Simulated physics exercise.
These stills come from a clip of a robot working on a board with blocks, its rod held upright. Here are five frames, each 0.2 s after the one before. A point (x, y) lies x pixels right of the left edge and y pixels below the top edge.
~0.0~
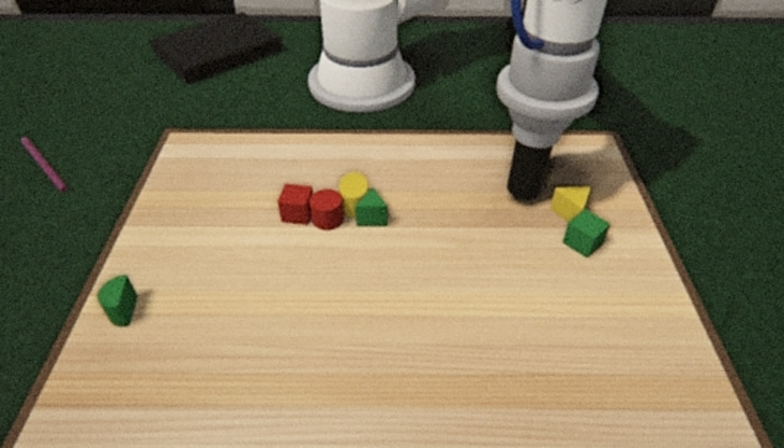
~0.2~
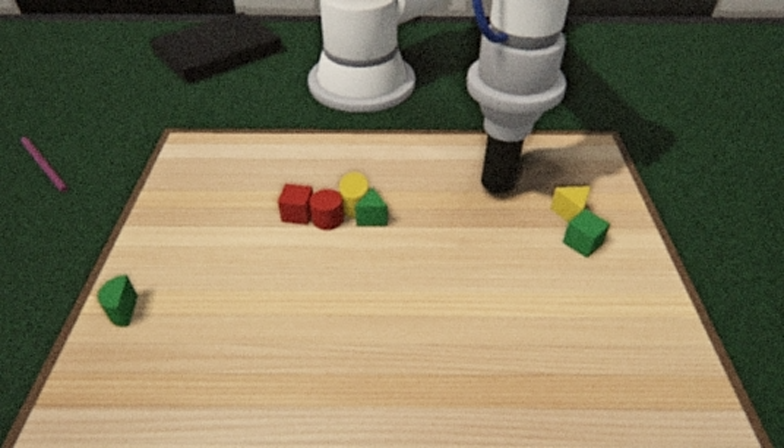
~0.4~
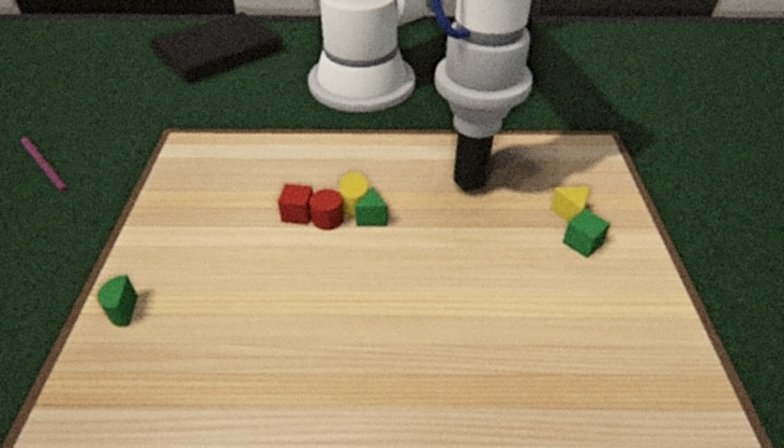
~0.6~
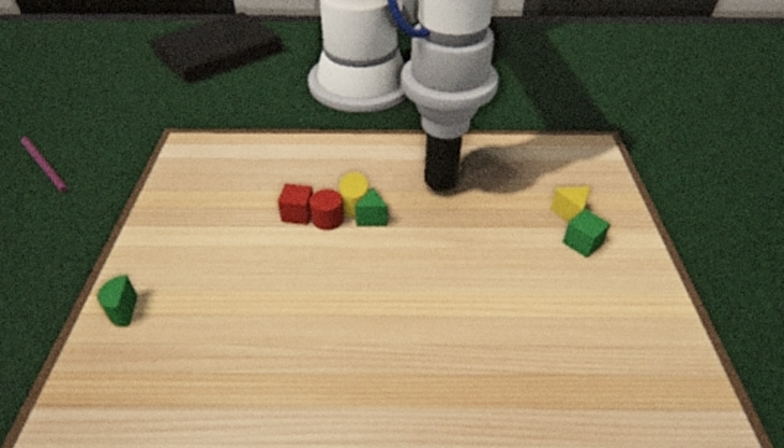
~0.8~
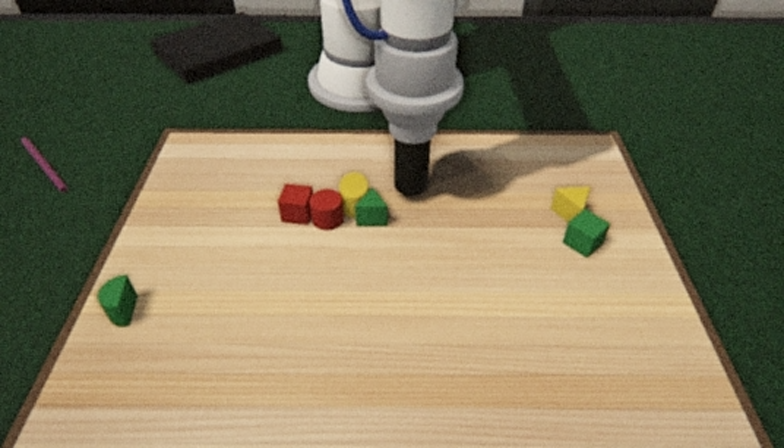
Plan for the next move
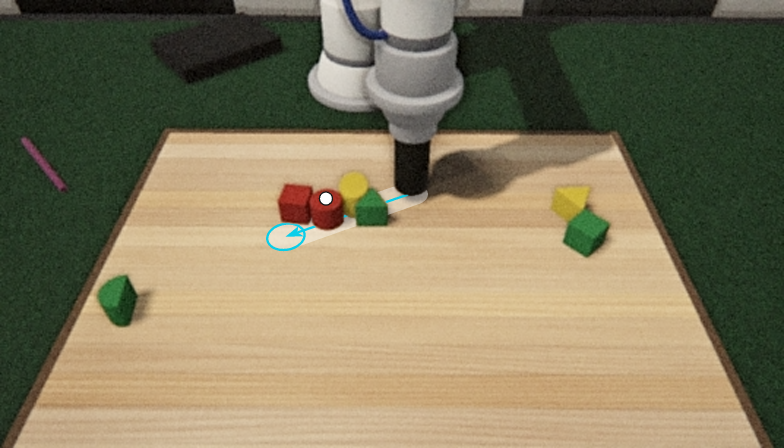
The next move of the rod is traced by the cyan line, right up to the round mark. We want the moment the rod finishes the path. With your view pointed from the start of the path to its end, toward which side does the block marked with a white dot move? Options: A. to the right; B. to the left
B
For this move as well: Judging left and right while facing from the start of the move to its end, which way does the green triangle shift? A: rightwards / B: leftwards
I'll go with B - leftwards.
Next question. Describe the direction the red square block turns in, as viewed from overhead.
Seen from overhead, it turns clockwise.
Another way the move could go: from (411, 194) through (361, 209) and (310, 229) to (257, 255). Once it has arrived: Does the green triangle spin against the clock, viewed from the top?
Final answer: Yes.
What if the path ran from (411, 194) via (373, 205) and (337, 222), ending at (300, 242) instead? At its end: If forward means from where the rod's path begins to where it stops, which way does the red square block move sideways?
The shift goes right.
Path on the board, from (411, 194) to (286, 236); the dot is on the red cylinder.
On the path given first. One third of the way, rod (371, 198); red square block (287, 194), turned 25° clockwise; red cylinder (312, 205); yellow elliptical block (337, 189); green triangle (364, 205), turned 50° anticlockwise.
Two thirds of the way, rod (328, 213); red square block (261, 194), turned 45° clockwise; red cylinder (275, 224); yellow elliptical block (293, 200); green triangle (357, 213), turned 85° anticlockwise.
At the end, rod (284, 228); red square block (238, 188), turned 40° clockwise; red cylinder (253, 235); yellow elliptical block (260, 200), turned 65° clockwise; green triangle (357, 213), turned 85° anticlockwise.
